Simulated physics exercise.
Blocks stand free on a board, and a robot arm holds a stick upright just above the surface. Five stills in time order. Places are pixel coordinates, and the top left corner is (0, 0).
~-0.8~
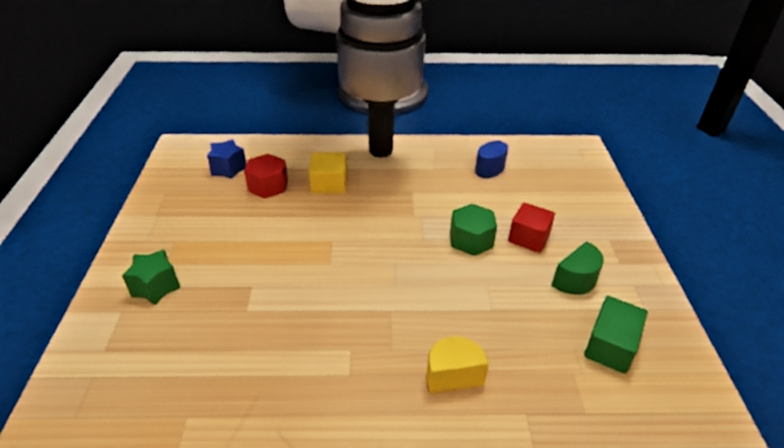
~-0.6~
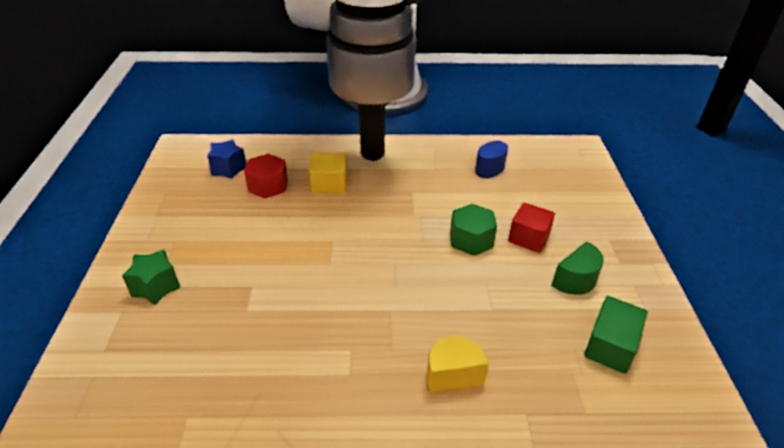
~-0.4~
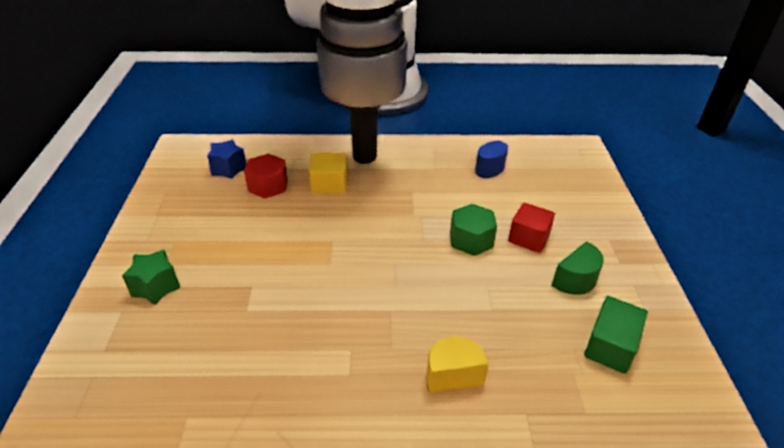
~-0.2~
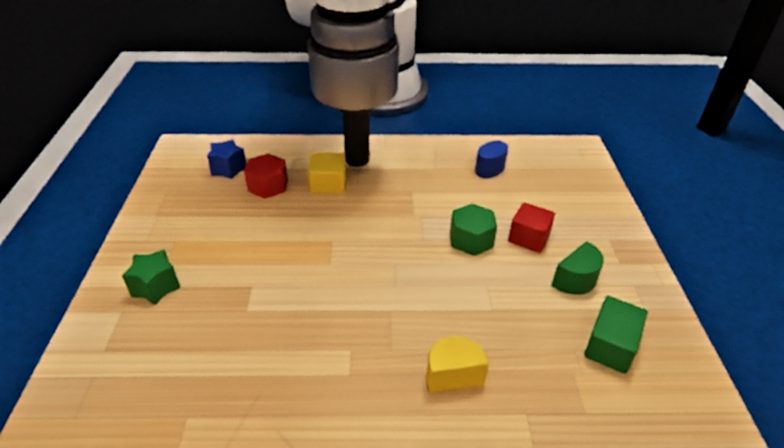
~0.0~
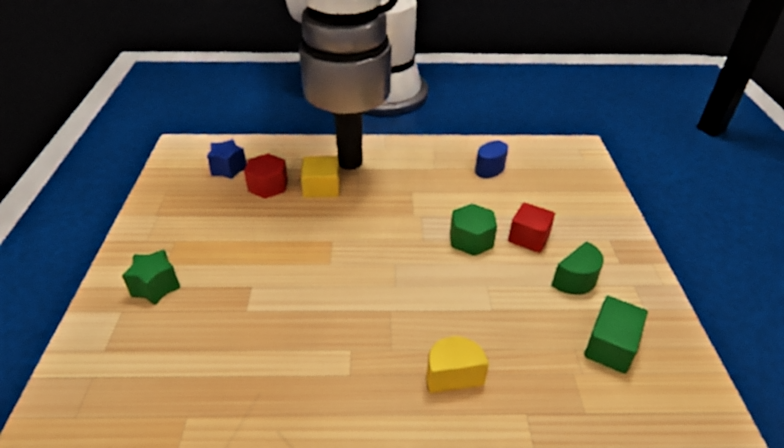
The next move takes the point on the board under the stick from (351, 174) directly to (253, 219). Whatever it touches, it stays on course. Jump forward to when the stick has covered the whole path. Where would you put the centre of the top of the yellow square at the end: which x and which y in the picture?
At pixel (242, 219).
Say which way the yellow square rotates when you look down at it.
Rotation: Counter-clockwise.
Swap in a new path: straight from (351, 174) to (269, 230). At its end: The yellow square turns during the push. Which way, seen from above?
Seen from overhead, it turns clockwise.
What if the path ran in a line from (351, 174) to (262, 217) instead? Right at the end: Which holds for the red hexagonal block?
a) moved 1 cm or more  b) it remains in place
a: Moved 1 cm or more.
On the path given first. One third of the way, stick at (319, 178); red hexagonal block at (256, 166), turned 25° clockwise; yellow square at (289, 182).
Two thirds of the way, stick at (286, 192); red hexagonal block at (256, 166), turned 30° clockwise; yellow square at (263, 200), turned 45° anticlockwise.
At the end, stick at (251, 209); red hexagonal block at (256, 166), turned 30° clockwise; yellow square at (242, 219), turned 90° anticlockwise.
